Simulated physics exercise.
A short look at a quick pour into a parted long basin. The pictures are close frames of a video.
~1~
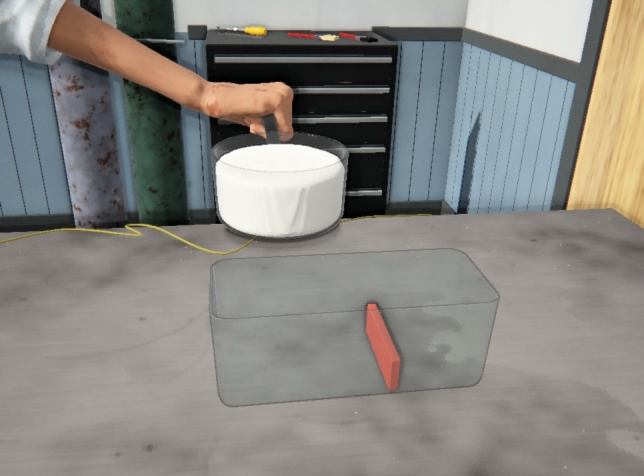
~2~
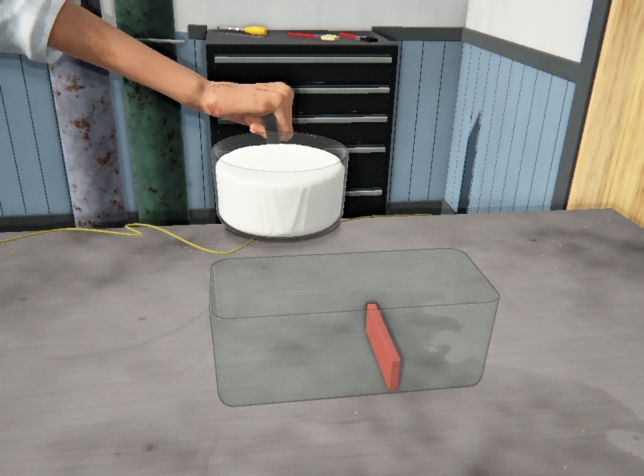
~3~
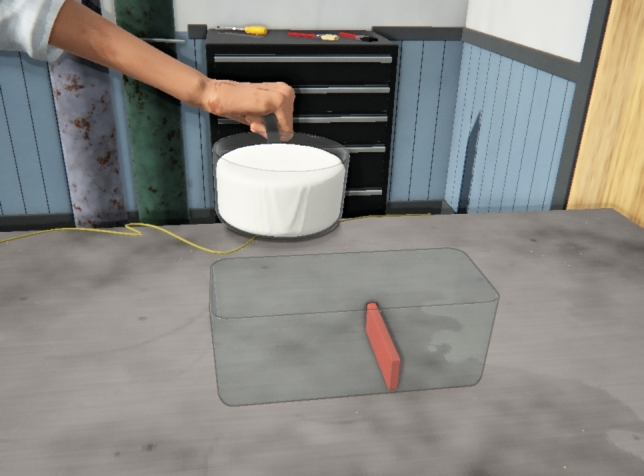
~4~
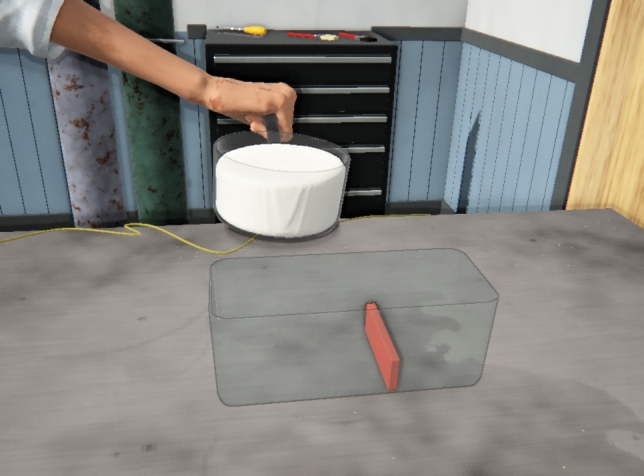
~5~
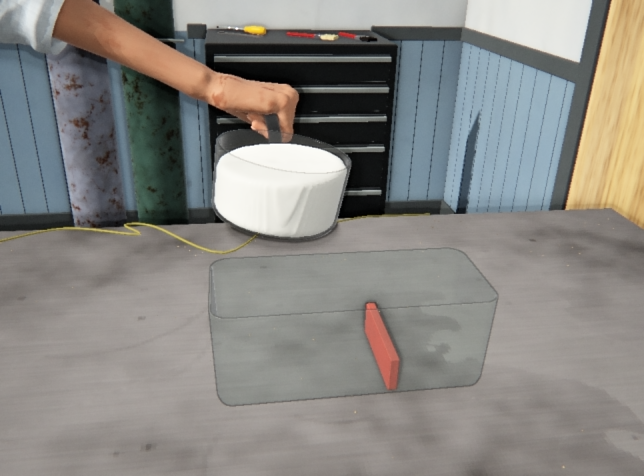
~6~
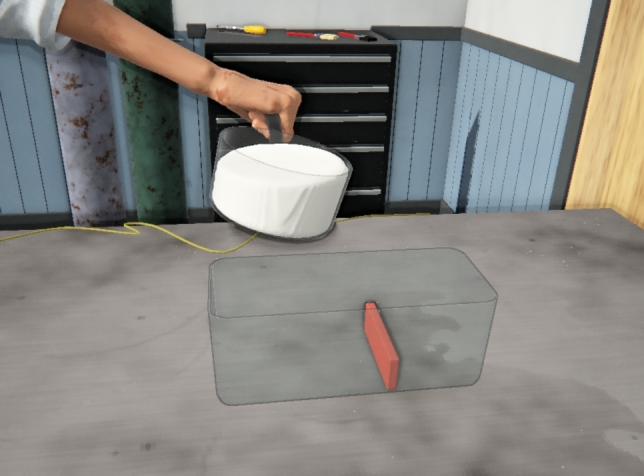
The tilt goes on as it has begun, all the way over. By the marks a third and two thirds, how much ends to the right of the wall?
In the end from a third to two thirds is right of the wall.
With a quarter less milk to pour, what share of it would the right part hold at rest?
Close to 45 per cent.
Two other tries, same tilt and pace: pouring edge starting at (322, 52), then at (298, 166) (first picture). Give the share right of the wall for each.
The first gives 55 %, the second 5 %.
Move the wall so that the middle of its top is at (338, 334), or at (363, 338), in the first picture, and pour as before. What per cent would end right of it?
About 90 and 65 per cent.
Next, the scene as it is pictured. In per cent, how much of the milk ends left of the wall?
About 40 per cent.
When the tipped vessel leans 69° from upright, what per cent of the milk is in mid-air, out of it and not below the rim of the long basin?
It comes to 30 per cent or so.
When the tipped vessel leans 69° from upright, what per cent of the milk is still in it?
About 50 per cent.
A moment on, the tilt is 69° and 50 per cent is still to pour, 3 is left of the wall and 17 right of it.
Next, the tilt is 104° and 8 per cent is still to pour, 26 is left of the wall and 60 right of it.
Then the tilt is 111° and 0 per cent is still to pour, 39 is left of the wall and 60 right of it.
Later the tilt is 111° and 0 per cent is still to pour, 40 is left of the wall and 60 right of it.
Finally, 40 per cent lies left of the wall, 60 right of it and 0 outside.
